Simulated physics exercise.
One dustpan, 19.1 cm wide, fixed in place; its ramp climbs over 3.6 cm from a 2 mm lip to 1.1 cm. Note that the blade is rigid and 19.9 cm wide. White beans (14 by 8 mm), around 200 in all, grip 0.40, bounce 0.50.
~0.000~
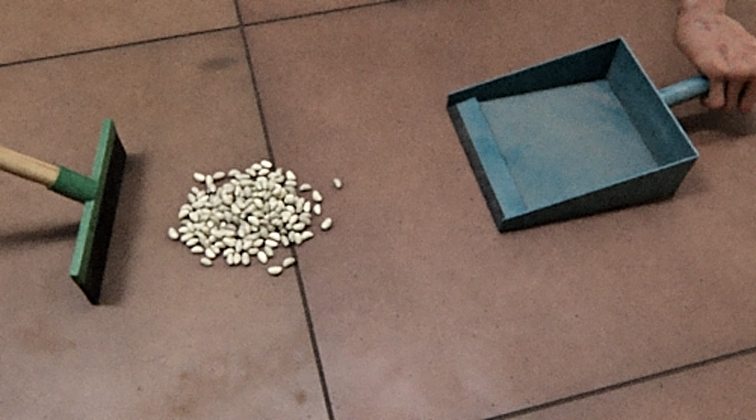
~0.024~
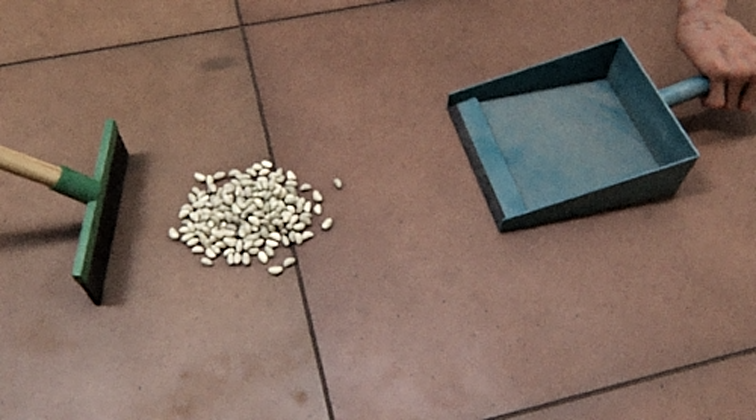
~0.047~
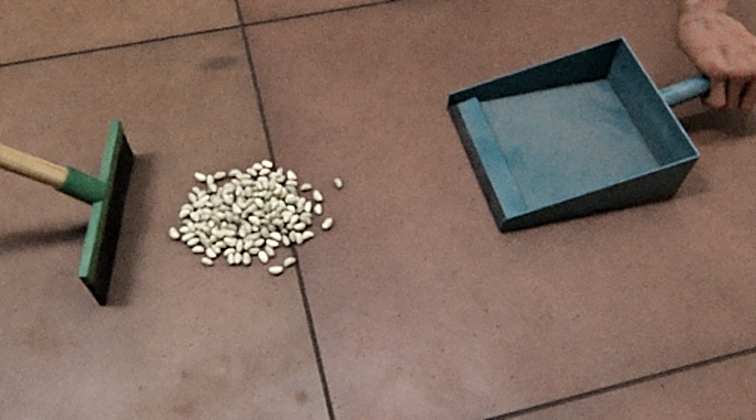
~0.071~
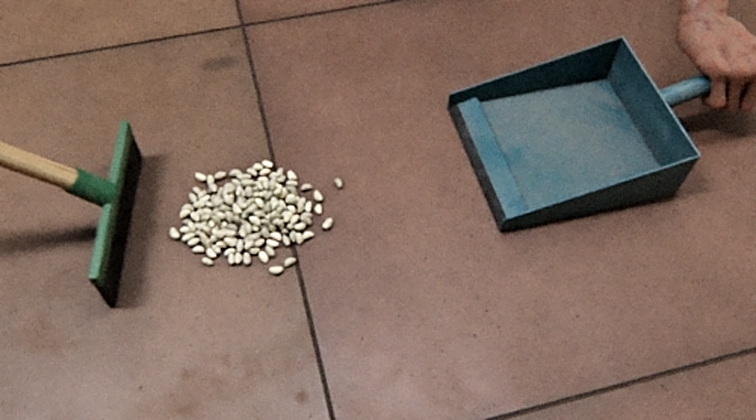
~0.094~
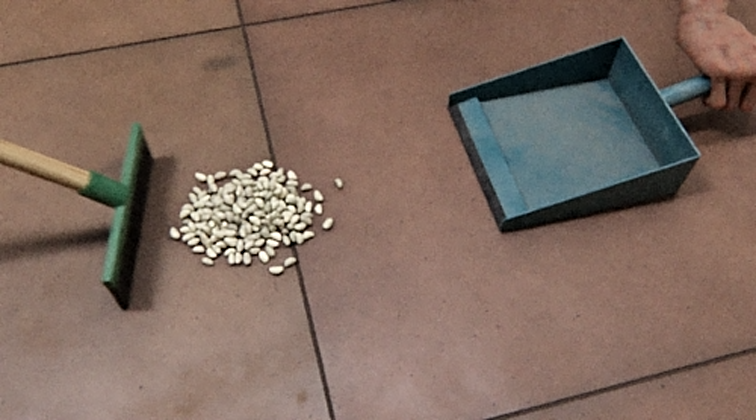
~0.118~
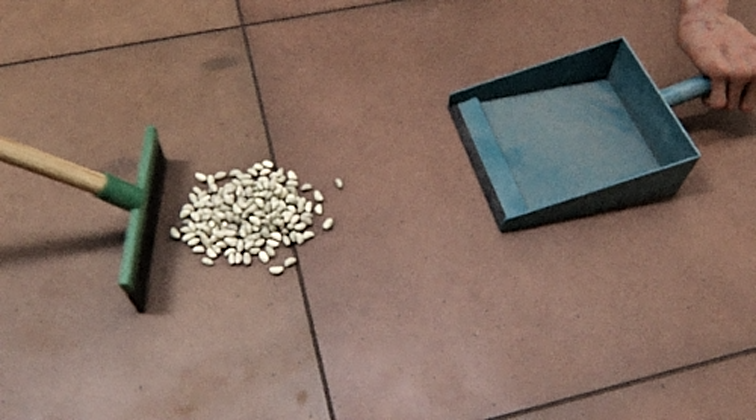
On a tiled floor, a green blade slides right toward a still pile of white beans.
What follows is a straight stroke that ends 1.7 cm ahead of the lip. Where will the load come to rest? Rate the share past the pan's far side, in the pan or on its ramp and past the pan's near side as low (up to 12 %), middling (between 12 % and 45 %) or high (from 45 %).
Shares - far side: Low; pan: Low; near side: High.
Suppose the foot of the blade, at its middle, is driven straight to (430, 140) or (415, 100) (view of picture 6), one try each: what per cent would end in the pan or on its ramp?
I'd expect around 20 percent, then around 5 percent.
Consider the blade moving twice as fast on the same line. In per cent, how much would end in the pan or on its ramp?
Then roughly 20 per cent.
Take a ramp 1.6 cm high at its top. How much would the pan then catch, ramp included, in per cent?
Estimate with the new ramp: Some 5 in a hundred.
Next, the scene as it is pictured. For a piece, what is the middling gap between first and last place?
Roughly 32 cm.
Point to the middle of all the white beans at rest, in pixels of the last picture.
Somewhere near (505, 242) in the last picture.
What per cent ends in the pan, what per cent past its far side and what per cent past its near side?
Far side 0 %, pan 5 %, near side 55 %.
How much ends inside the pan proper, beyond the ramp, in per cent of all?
Around 0 in a hundred.
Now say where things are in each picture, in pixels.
In the first picture, blade from (78, 278) to (111, 128), moved 0.0 cm, 0 of the pieces shifted so far; middle of the pieces at (242, 213); pan at (571, 145).
In the second picture, blade from (81, 278) to (113, 128), moved 0.2 cm, 0 of the pieces shifted so far; middle of the pieces at (242, 213).
In the third picture, blade from (87, 279) to (118, 129), moved 0.8 cm, 0 of the pieces shifted so far; middle of the pieces at (243, 213).
In the fourth picture, blade from (97, 280) to (127, 130), moved 1.8 cm, 0 of the pieces shifted so far; middle of the pieces at (243, 213).
In the fifth picture, blade from (110, 283) to (138, 132), moved 3.2 cm, 0 of the pieces shifted so far; middle of the pieces at (243, 213).
In the sixth picture, blade from (127, 286) to (153, 135), moved 4.9 cm, 0 of the pieces shifted so far; middle of the pieces at (243, 213); pan at (573, 145). The blade's pace is about 0.72 m/s, heading 26 degrees towards the viewer's side.
After 0.38 s, middle of the blade 21 cm from the lip; 0 % over the lip, far side 0 %, near side 15 %.
After 0.55 s, middle of the blade 10 cm from the lip; 0 % over the lip, far side 0 %, near side 45 %.
After 0.84 s, middle of the blade 4 cm from the lip; 5 % over the lip, far side 0 %, near side 55 %.
In the end, at 3.2 s, far side 0 %, pan 5 %, near side 55 %, in front of the lip or behind the blade 40 %.
